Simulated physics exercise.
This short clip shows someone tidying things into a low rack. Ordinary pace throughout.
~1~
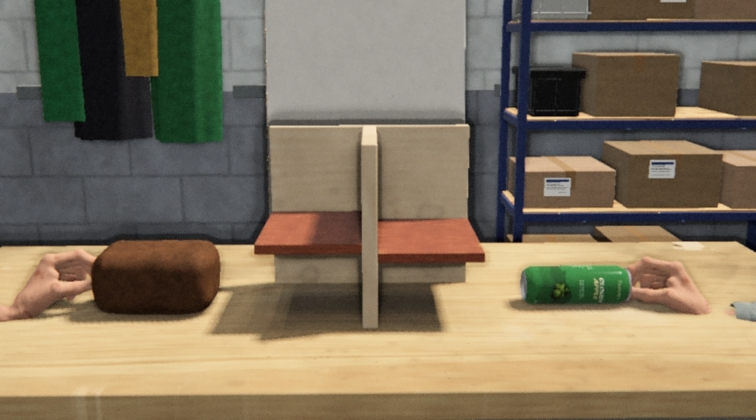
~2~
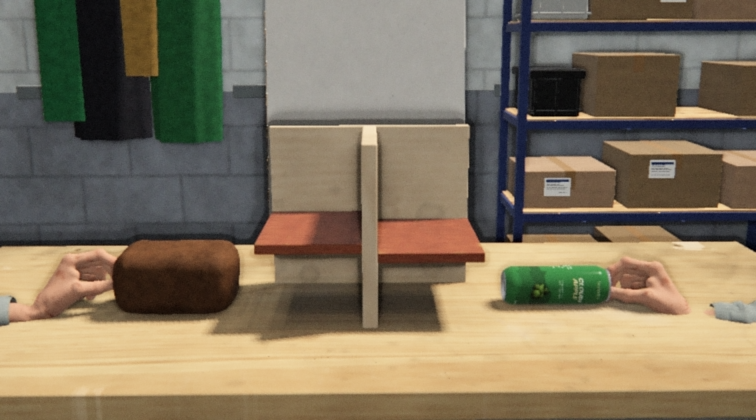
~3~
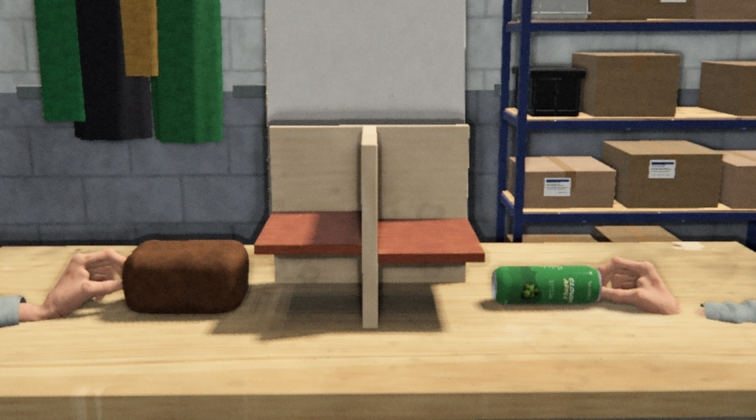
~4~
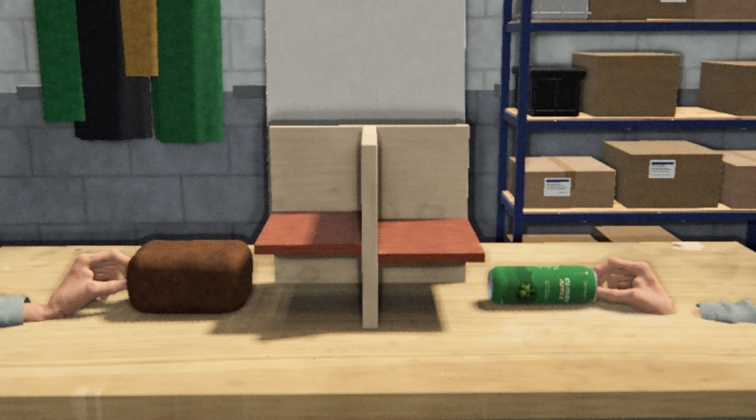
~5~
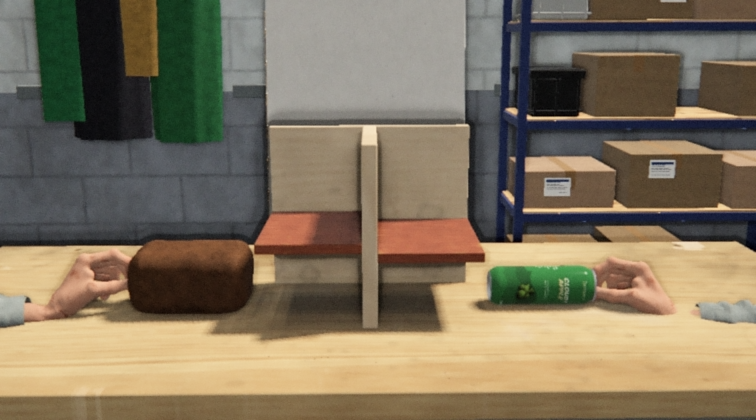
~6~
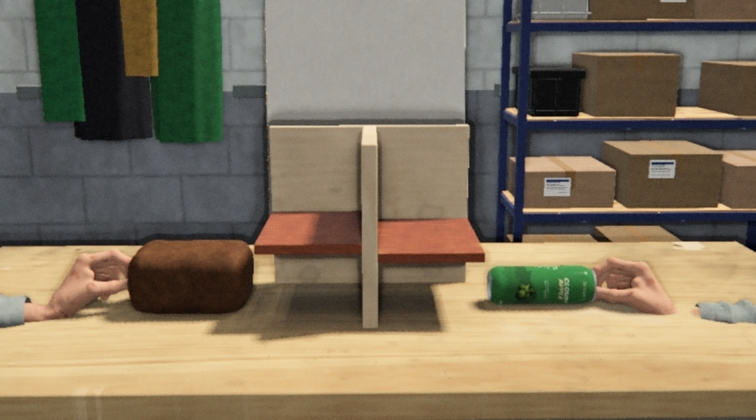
Two hands slide a brown loaf and a green can slightly inward across a table.
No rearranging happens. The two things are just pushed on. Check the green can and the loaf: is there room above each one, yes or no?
Green can - yes; loaf - yes.
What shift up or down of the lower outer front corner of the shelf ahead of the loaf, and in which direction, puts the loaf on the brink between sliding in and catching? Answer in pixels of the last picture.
Shift approx. 8 px, down.
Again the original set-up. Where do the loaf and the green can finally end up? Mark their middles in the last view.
The first one ends at (300, 275), the second at (434, 286).
Then, 0.44 s after the last picture, green can sliding up to the opening near (498, 286); loaf sliding up to the opening near (235, 276).
At rest, the green can slides in, near (433, 286); the loaf slides in, near (301, 275).
